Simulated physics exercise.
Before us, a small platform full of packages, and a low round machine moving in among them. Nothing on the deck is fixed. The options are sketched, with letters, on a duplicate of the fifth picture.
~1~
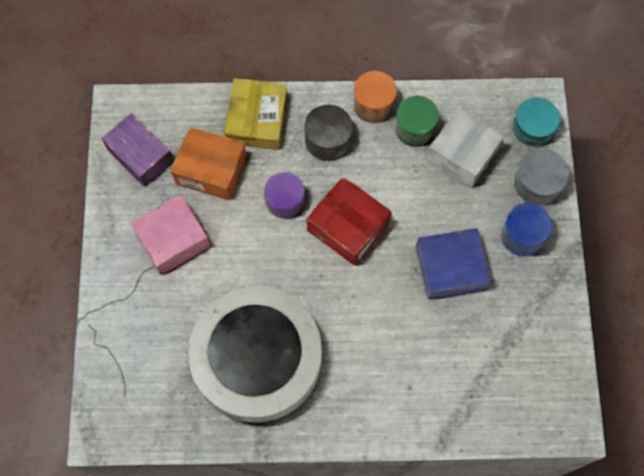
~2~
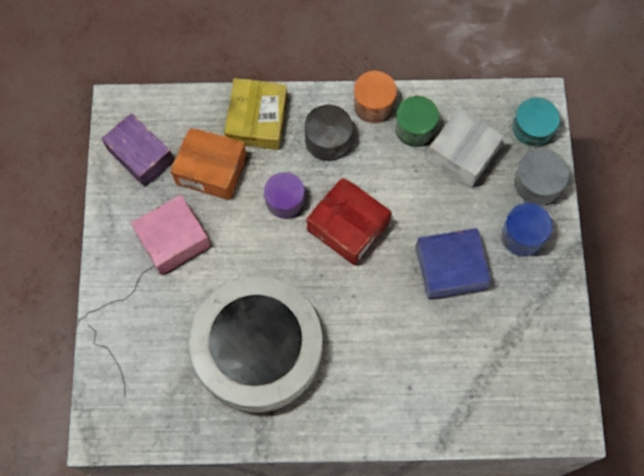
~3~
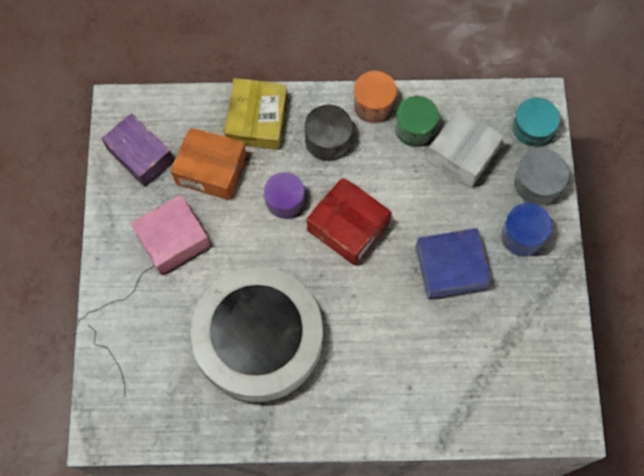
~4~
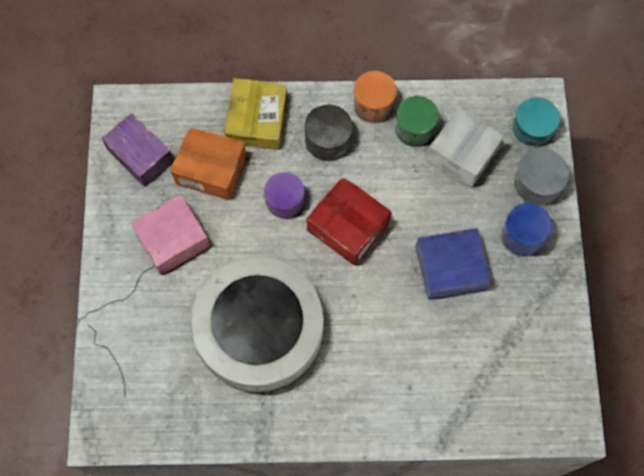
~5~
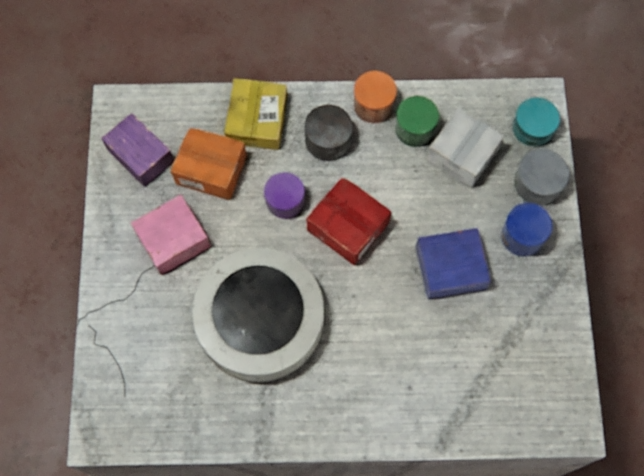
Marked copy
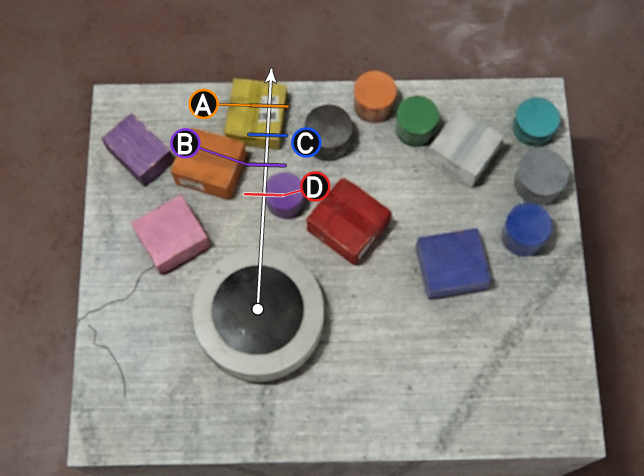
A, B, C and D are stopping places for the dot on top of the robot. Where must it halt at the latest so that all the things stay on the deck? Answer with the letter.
As far as tick B.
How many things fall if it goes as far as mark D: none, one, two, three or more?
In all, none.
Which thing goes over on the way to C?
The yellow box.
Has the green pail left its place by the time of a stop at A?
No.
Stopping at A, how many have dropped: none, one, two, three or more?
Two.
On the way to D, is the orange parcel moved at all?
Yes.
On the marked copy, A at (269, 106); B at (266, 165); C at (267, 135); D at (264, 195); the arrow from (258, 309) to (272, 70); the white dot at (258, 309).
Following B. Soon after the start, robot (262, 261); purple pail (286, 188); orange pail (374, 98).
Later, robot (265, 207); yellow box (255, 108); purple crate (132, 147).
In the end, robot (267, 172); yellow box (252, 92); purple pail (298, 107); nothing has fallen.
As for the rest, A drops the yellow box and purple pail; C drops the yellow box; D is safe but short.
